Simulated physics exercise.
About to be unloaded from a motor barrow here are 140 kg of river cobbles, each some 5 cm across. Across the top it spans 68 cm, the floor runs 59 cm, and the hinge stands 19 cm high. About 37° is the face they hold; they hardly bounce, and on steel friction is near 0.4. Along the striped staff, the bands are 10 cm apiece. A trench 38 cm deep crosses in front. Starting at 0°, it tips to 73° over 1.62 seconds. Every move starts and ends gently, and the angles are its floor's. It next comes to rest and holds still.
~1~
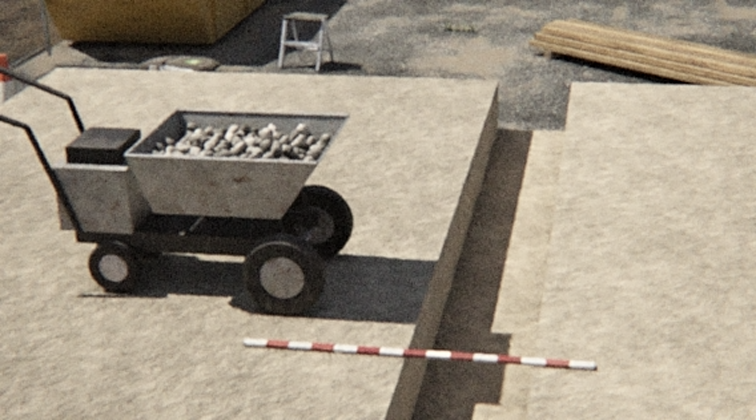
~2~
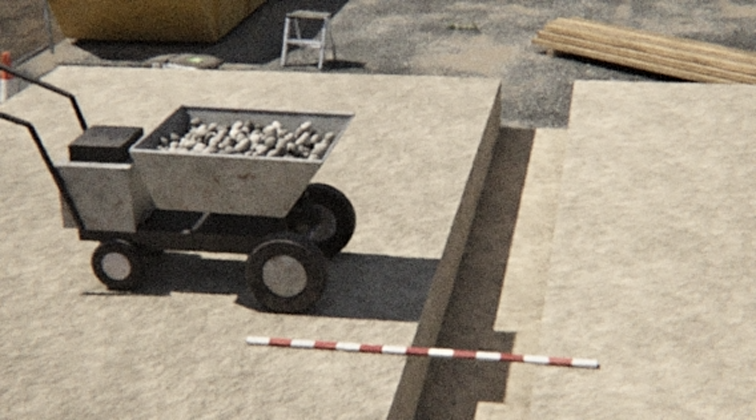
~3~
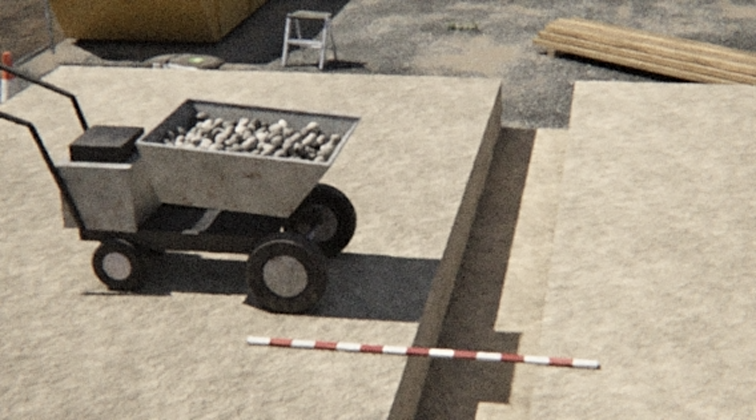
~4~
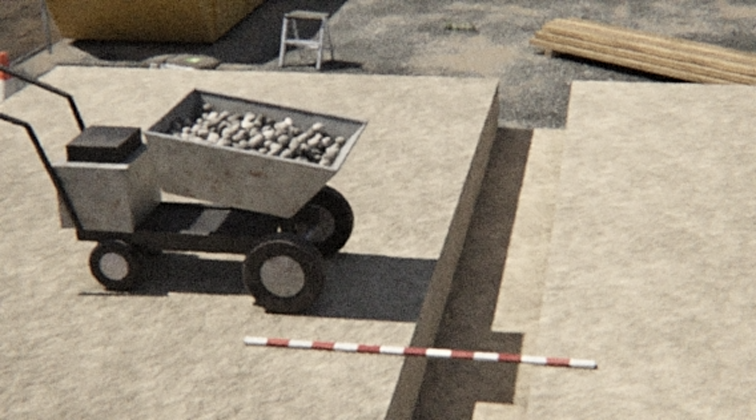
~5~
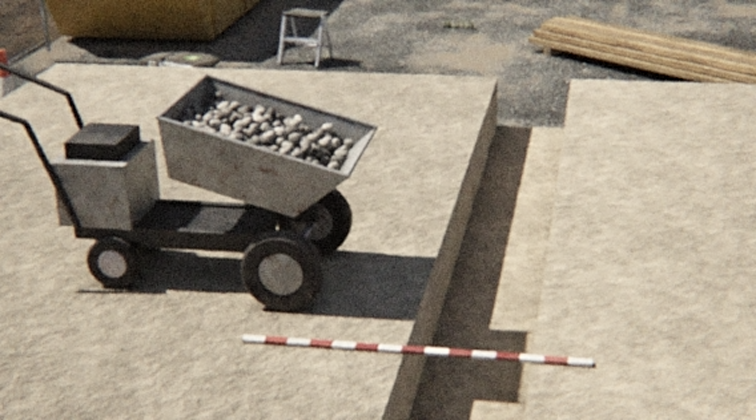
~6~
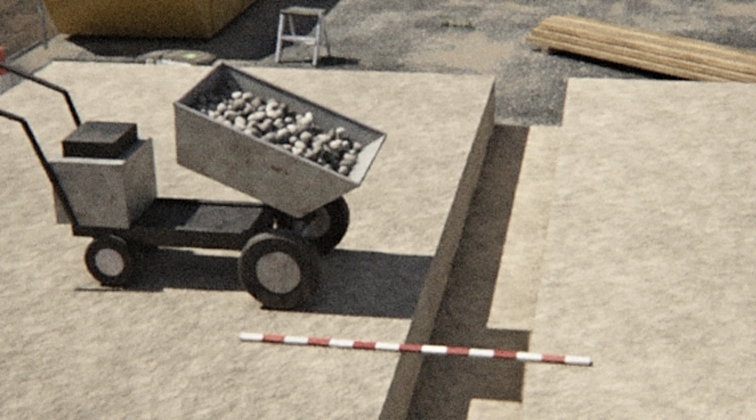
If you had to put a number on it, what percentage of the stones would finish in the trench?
I'd put it at about 100 percent.
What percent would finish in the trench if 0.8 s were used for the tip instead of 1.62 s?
My guess is near 100 percent.
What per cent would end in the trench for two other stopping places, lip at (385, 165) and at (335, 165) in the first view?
The first gives about 85 percent and the second about 100 percent.
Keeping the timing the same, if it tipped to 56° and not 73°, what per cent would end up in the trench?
About 45 per cent would end up in the trench.
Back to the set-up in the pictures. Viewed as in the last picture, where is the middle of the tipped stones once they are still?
Centre estimate: Around (480, 348).
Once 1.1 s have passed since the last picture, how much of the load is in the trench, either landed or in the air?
50 per cent or so by then.
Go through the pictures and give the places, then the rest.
Lip at (317, 164), floor tilted 0°, highest stones at (250, 139), in the first picture.
Lip at (322, 163), floor tilted 1°, highest stones at (245, 136), in the second picture.
Lip at (330, 166), floor tilted 4°, highest stones at (227, 131), in the third picture.
The skip is at 9°, its lip at (337, 171); the top of the load is at (221, 124), in the fourth picture.
The skip is at 15°, its lip at (348, 177); the top of the load is at (222, 111), in the fifth picture.
Lip at (359, 185), floor tilted 23°, highest stones at (223, 97), in the sixth picture.
Then, 0.6 s after the last picture the floor is at 62°, 99 % in the skip, 1 % in the trench; the foremost stones are at (428, 233).
Then, 1.1 s after the last picture the floor is at 73°, 50 % in the skip, 50 % in the trench; the foremost stones are at (530, 358).
Then, 1.5 s after the last picture the floor is at 73°, 22 % in the skip, 78 % in the trench; the foremost stones are at (532, 353).
Then, 3.4 s after the last picture the floor is at 73°, 0 % in the skip, 100 % in the trench; the foremost stones are at (531, 358).
